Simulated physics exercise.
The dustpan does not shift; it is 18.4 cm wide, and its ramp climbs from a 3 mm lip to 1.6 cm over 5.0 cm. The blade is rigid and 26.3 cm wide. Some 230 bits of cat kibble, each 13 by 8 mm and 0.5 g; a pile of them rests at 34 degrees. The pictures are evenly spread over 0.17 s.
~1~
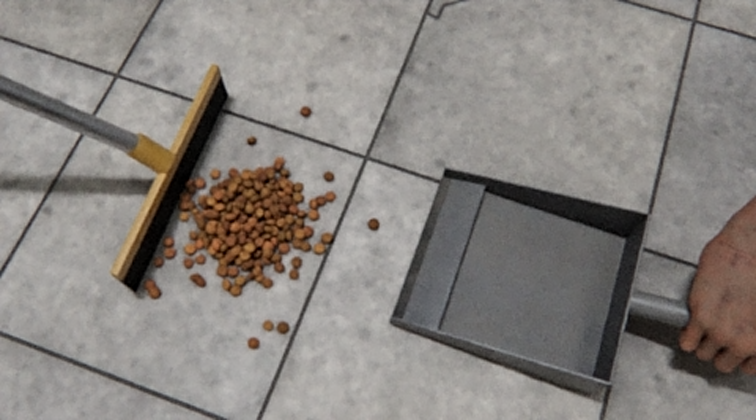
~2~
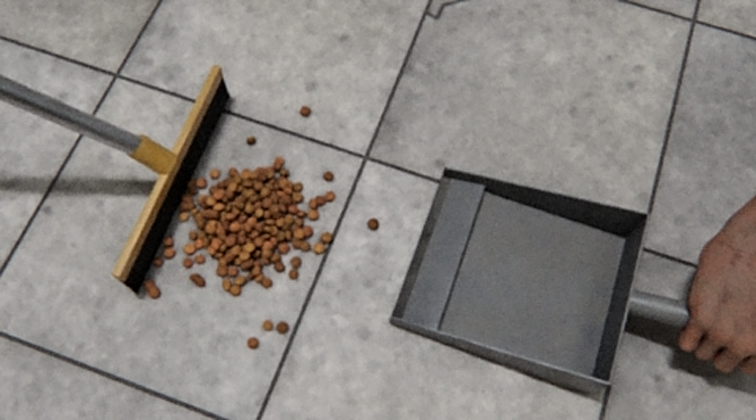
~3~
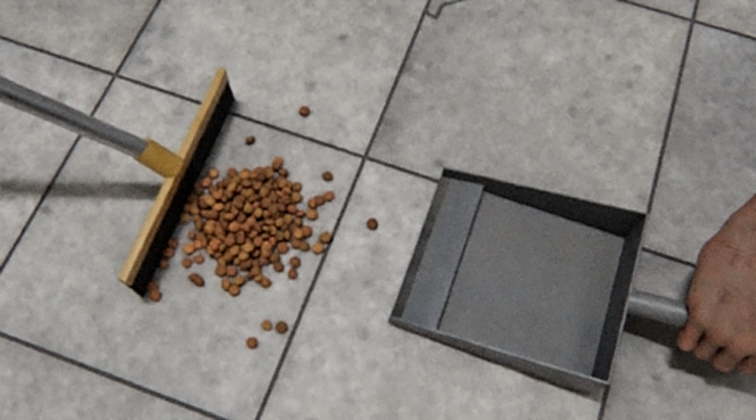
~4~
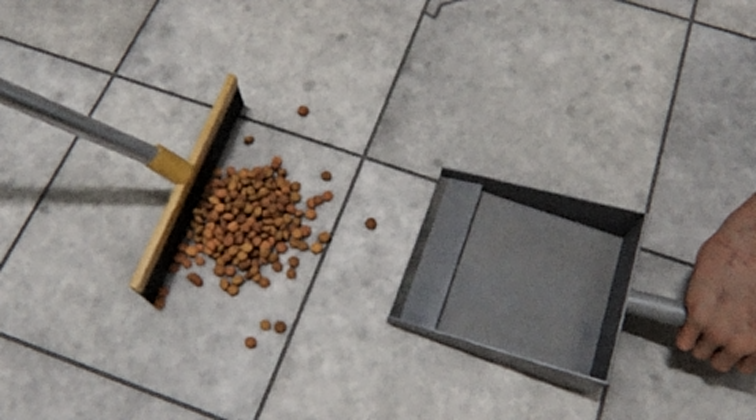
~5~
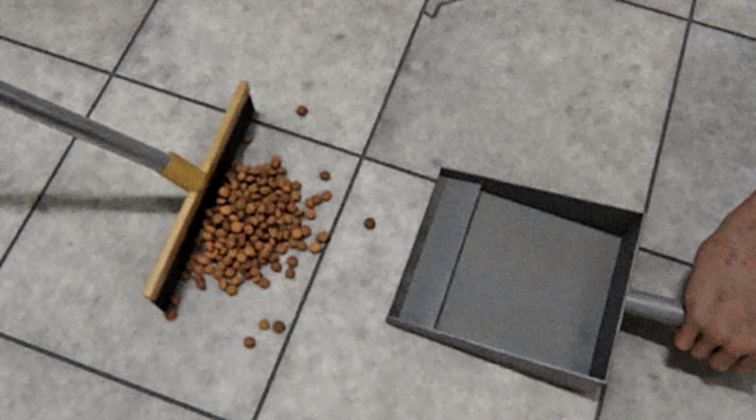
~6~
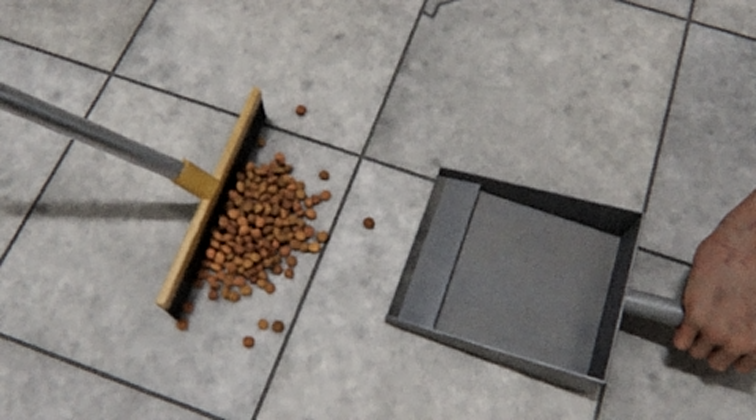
Broom with a wooden head pushing a pile of brown kibble slightly rightward across grey tiles while a hand holds a dustpan still.
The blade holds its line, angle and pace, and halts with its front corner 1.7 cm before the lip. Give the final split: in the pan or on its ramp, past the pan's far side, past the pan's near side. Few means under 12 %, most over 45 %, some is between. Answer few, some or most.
Pan some, far side few, near side some.
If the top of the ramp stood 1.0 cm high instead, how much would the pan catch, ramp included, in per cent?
It would be near 35 per cent.
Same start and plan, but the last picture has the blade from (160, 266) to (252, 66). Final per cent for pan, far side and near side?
Pan 30, far 20, near 10.
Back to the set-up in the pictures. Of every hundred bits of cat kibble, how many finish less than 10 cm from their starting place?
Some 0 per cent.
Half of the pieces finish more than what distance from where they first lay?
Roughly 20 cm.
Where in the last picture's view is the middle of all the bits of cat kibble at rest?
Near (405, 285).
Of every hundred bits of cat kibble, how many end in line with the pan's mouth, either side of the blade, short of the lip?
About 30 per cent.
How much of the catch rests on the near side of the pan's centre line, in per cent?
Some 70 per cent.
Then, 0.19 s after the last picture, middle of the blade 12 cm from the lip; 0 % over the lip, far side 0 %, near side 25 %.
Then, 0.32 s after the last picture, middle of the blade 5 cm from the lip; 5 % over the lip, far side 0 %, near side 30 %.
Then, 0.58 s after the last picture, middle of the blade 2 cm from the lip; 35 % over the lip, far side 0 %, near side 35 %.
In the end, pan 35 %, far side 0 %, near side 35 %, in front of the lip or behind the blade 30 %.
